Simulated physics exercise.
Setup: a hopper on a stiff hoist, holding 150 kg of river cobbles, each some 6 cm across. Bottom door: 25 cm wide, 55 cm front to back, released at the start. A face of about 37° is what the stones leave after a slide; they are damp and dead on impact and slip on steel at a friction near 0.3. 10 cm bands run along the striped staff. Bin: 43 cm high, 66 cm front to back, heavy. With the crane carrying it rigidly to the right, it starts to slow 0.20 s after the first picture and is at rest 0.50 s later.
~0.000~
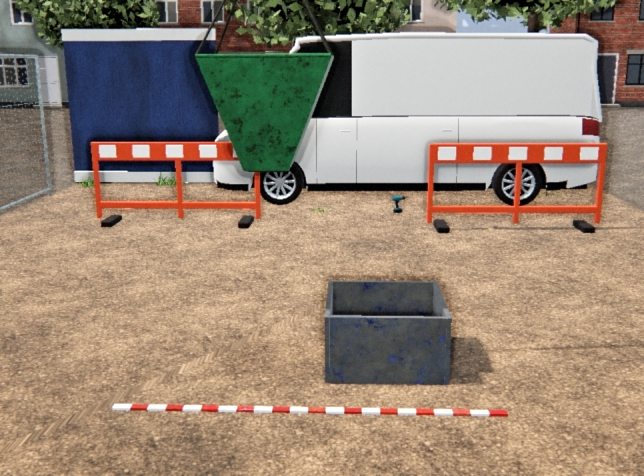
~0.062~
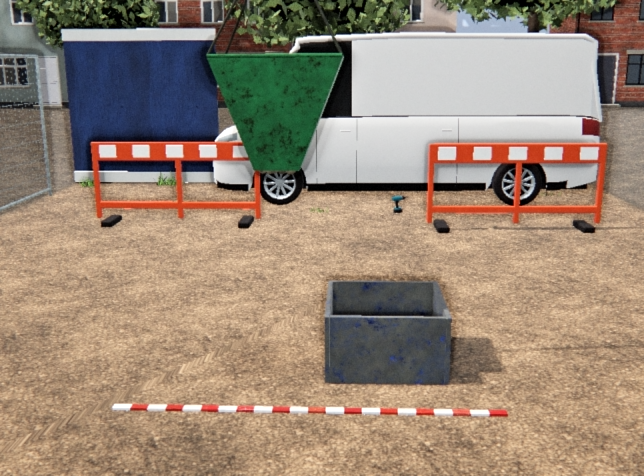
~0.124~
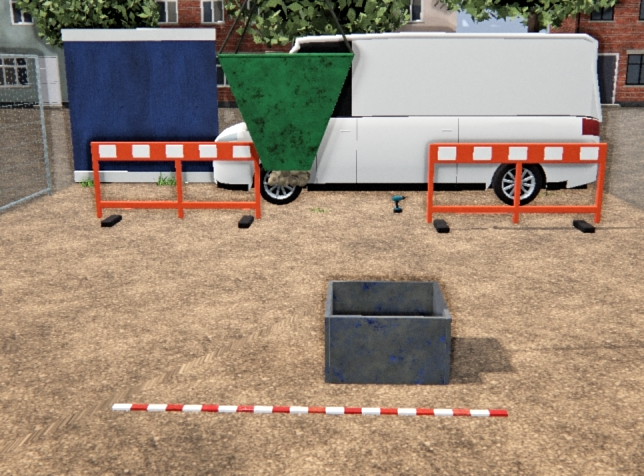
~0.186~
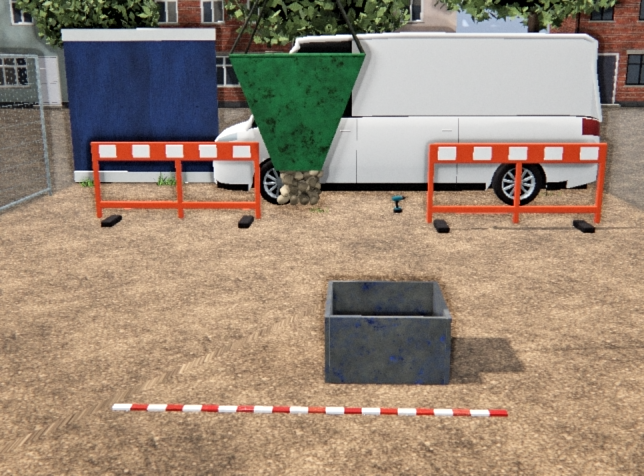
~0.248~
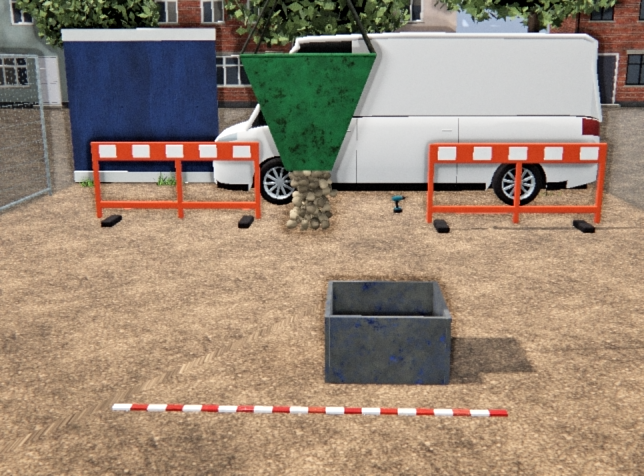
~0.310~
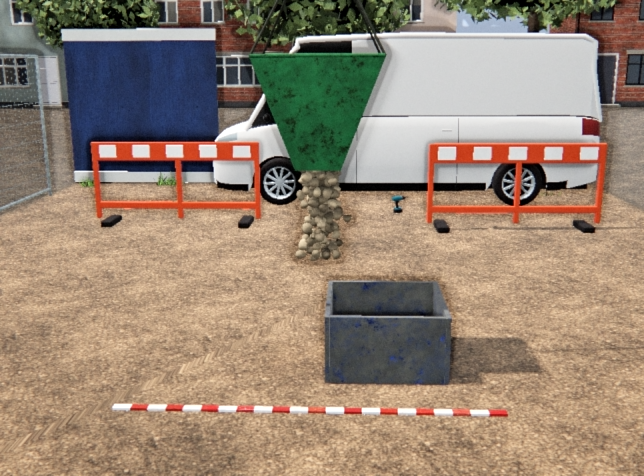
In a dirt yard, a green hopper moves right, then drops stones from its bottom.
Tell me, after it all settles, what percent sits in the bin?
I'd put it at about 95 percent.
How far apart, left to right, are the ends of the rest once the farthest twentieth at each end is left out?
Roughly 60 cm.
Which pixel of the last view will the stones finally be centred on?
(369, 337).
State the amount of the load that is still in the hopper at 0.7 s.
Some 15 per cent is still held.
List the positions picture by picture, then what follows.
In the first picture, the outlet is at (266, 162); nothing has dropped yet.
In the second picture, the outlet is at (276, 162); nothing has dropped yet.
The third picture shows outlet at (287, 162), the stream shows down to (294, 177); 92 % still inside.
The fourth picture shows outlet at (298, 162), the stream shows down to (304, 196); 86 % still inside.
The fifth picture shows outlet at (309, 162), the stream shows down to (314, 220); 78 % still inside.
The sixth picture shows outlet at (318, 162), the stream shows down to (325, 250); 70 % still inside.
After 0.7 s, 17 % in the hopper, 3 % falling or lying left of the bin, 80 % falling or lying in the bin; the stones farthest right are at (429, 351).
After 1.1 s, 0 % in the hopper, 5 % falling or lying left of the bin, 95 % falling or lying in the bin; the stones farthest right are at (434, 348).
After 1.7 s, 0 % in the hopper, 5 % falling or lying left of the bin, 95 % falling or lying in the bin; the stones farthest right are at (435, 350).
After 2.6 s, 0 % in the hopper, 5 % falling or lying left of the bin, 95 % falling or lying in the bin; the stones farthest right are at (435, 350).
After 4.5 s, 0 % in the hopper, 5 % left of the bin, 95 % in the bin; the stones farthest right are at (435, 350).
